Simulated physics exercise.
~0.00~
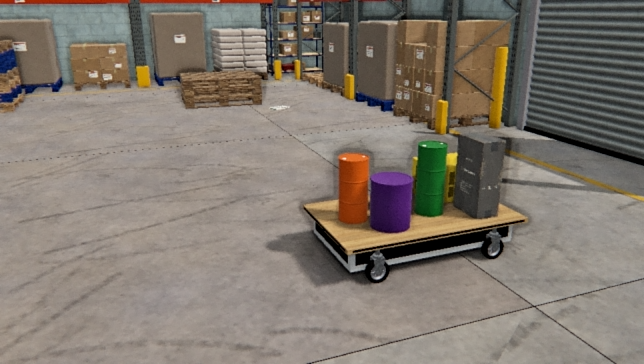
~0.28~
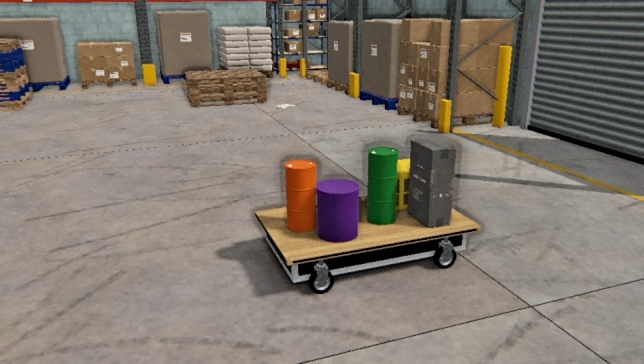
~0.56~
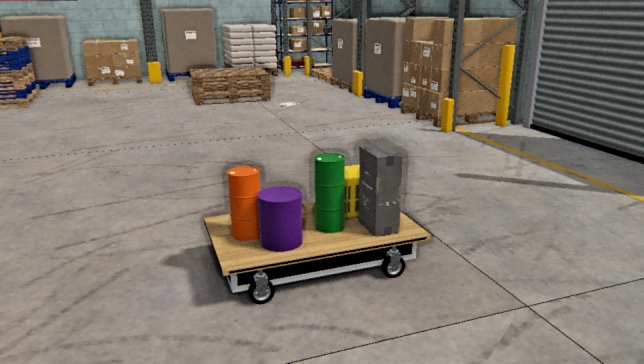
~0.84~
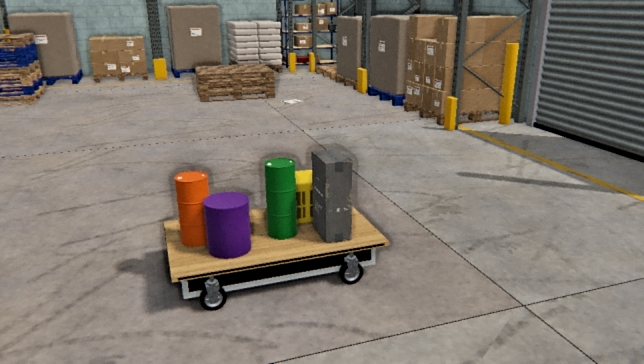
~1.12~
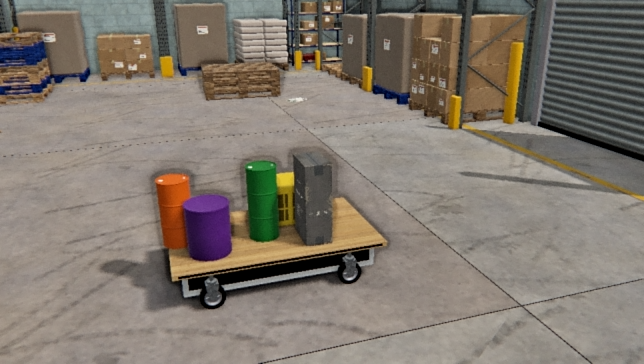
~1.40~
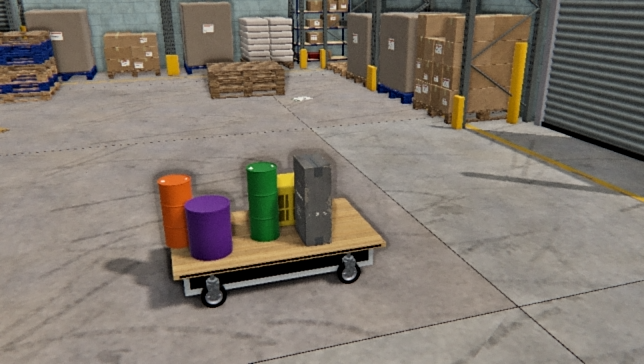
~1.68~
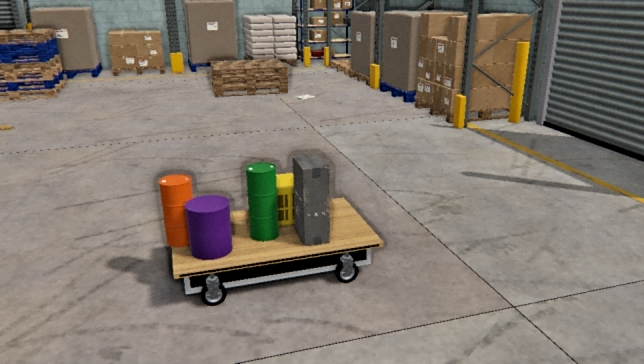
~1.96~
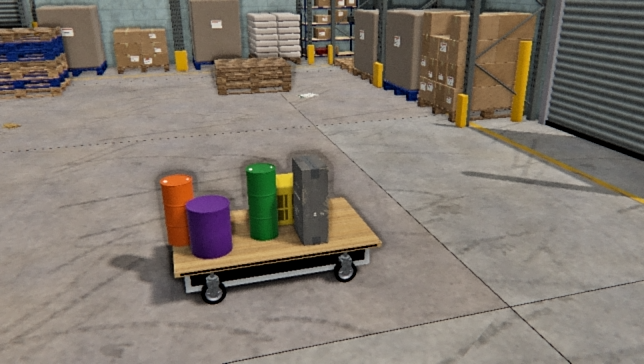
The clip opens on a flat wooden-decked cart in a warehouse, carrying an orange canister, a purple pail, a green canister, a yellow crate and a tall grey box. Shelving, stacked boxes and a roller door stand behind it. The cart rolls steadily to the left across the concrete floor, and its load travels with it, everything staying upright. It then slows and comes to a stop left of centre. The view drifts slightly around the scene while the cart stays put. At the end, all five items are still standing on the deck.
